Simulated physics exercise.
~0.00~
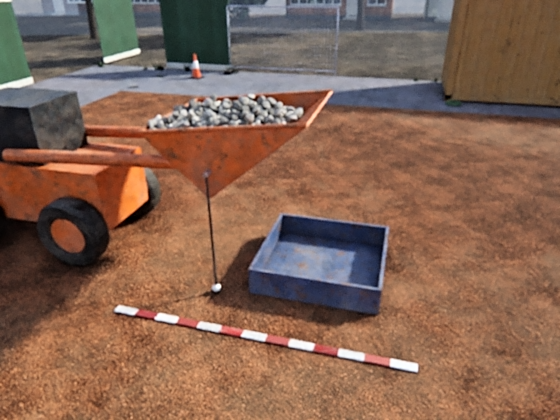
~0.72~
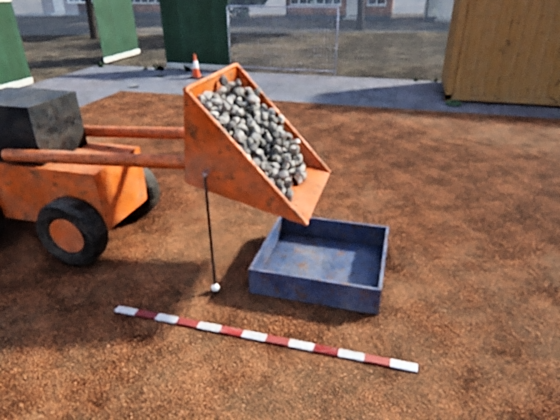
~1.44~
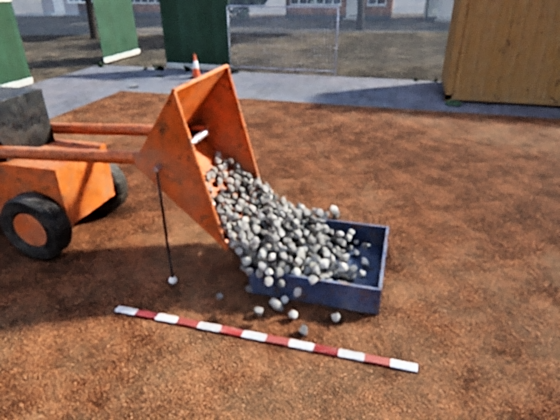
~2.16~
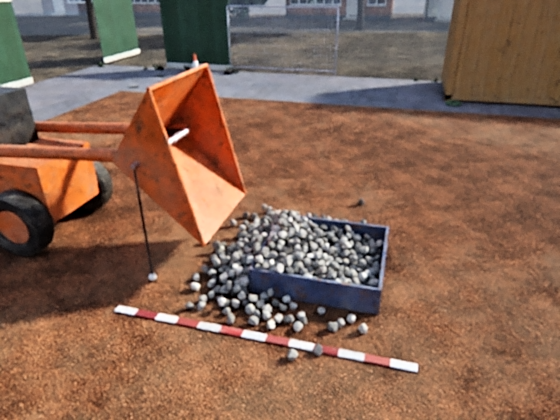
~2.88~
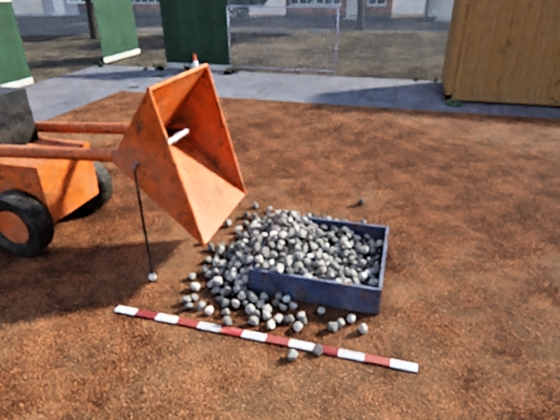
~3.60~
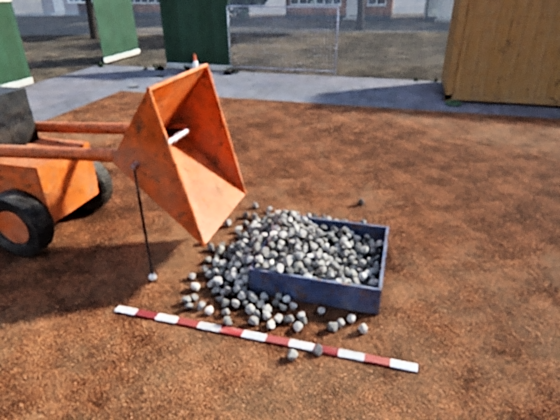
The clip opens on an orange loader holding a bucket heaped with grey stones beside a low blue-grey bin, with a red-and-white striped staff on the brown ground in front. The bucket tips forward to the right, its load still inside. As it tilts further, the machine draws back to the left and the stones pour out over the bin's near side. The bucket empties while the loader backs farther away. Finally everything lies still, with most stones heaped in the bin and many spilled on the ground, mainly to its left and front.
